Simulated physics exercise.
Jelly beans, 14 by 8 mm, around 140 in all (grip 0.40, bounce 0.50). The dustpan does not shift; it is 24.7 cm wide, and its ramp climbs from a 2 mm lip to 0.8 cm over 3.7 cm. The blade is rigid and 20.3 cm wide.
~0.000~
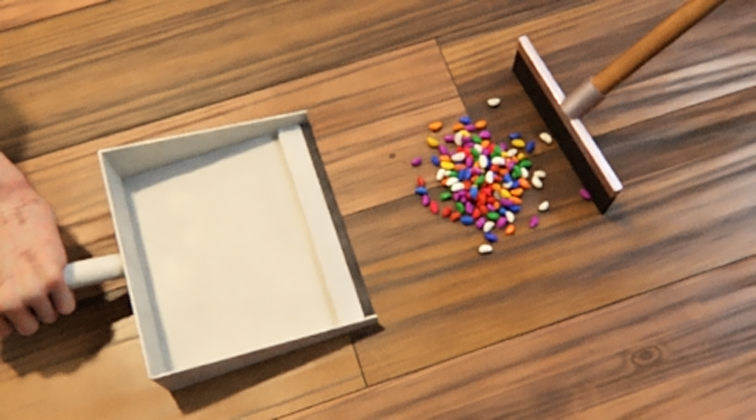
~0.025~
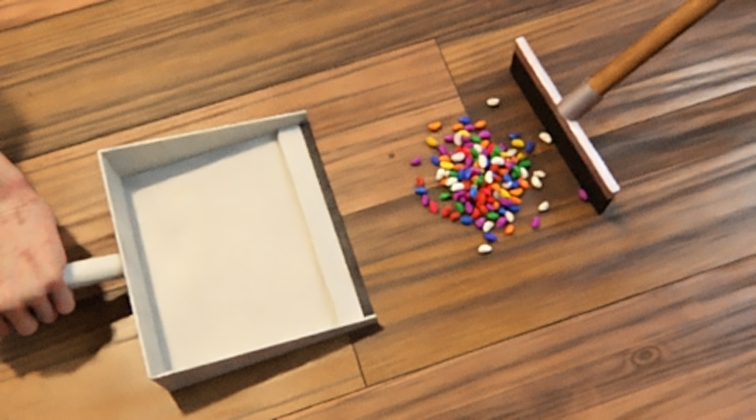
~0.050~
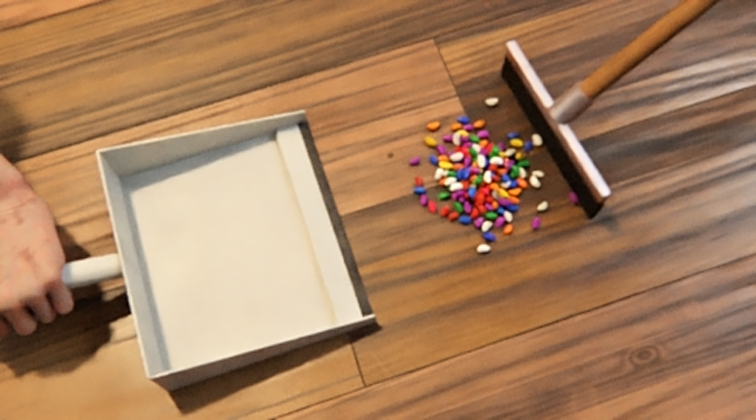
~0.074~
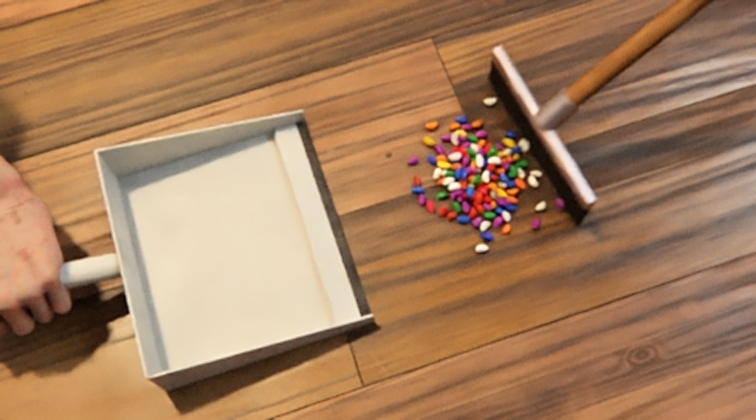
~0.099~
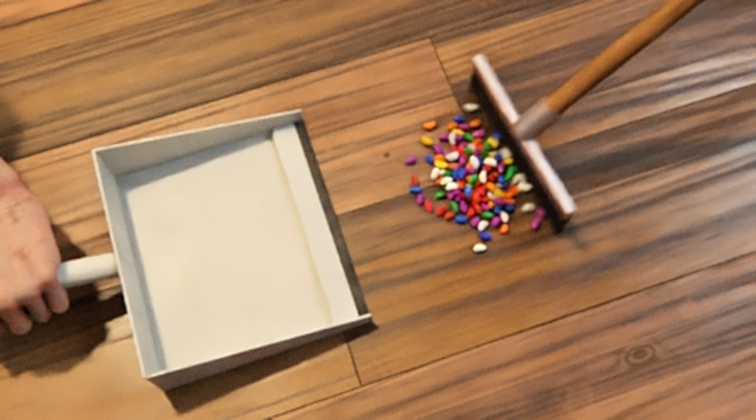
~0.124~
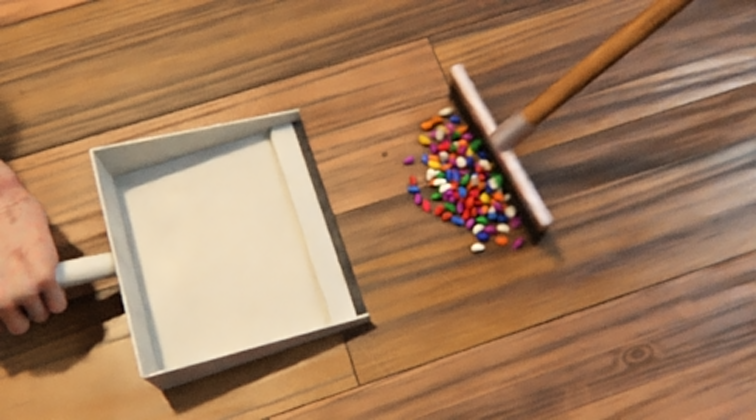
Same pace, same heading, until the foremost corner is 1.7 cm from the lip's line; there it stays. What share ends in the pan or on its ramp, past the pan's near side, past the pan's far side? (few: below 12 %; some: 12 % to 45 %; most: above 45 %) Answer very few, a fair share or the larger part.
In the pan or on its ramp: The larger part; past the pan's near side: Very few; past the pan's far side: Very few.
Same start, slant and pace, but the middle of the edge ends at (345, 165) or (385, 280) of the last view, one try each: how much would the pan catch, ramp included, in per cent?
About 55 and 55 per cent.
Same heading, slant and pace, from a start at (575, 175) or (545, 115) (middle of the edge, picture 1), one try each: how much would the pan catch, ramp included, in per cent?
Some 60 and 60 per cent.
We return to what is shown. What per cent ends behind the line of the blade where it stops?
Roughly 0 per cent.
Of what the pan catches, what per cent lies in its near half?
About 70 per cent.
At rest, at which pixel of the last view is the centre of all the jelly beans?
At about (324, 252).
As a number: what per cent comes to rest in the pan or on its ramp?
About 65 per cent.
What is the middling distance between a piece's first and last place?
Roughly 20 cm.
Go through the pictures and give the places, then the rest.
Blade from (614, 191) to (522, 46), moved 0.0 cm, 0 of the pieces shifted so far; middle of the pieces at (479, 178); pan at (226, 253), in the first picture.
Blade from (611, 193) to (519, 47), moved 0.3 cm, 0 of the pieces shifted so far; middle of the pieces at (479, 178), in the second picture.
Blade from (602, 197) to (511, 50), moved 1.3 cm, 3 of the pieces shifted so far; middle of the pieces at (477, 178), in the third picture.
Blade from (588, 203) to (497, 56), moved 2.8 cm, 5 of the pieces shifted so far; middle of the pieces at (476, 177), in the fourth picture.
Blade from (567, 213) to (478, 64), moved 5.0 cm, 34 of the pieces shifted so far; middle of the pieces at (473, 177), in the fifth picture.
Blade from (544, 224) to (456, 74), moved 7.6 cm, 118 of the pieces shifted so far; middle of the pieces at (464, 180); pan at (218, 252). The blade's pace is about 1.03 m/s, heading 11 degrees towards the viewer's side, in the sixth picture.
After 0.22 s, middle of the blade 9 cm from the lip; 0 % over the lip, far side 0 %, near side 5 %.
After 0.28 s, middle of the blade 4 cm from the lip; 15 % over the lip, far side 0 %, near side 5 %.
After 0.48 s, middle of the blade 3 cm from the lip; 65 % over the lip, far side 0 %, near side 5 %.
At rest (2.8 s), pan 65 %, near side 5 %, far side 0 %, in front of the lip or behind the blade 30 %.
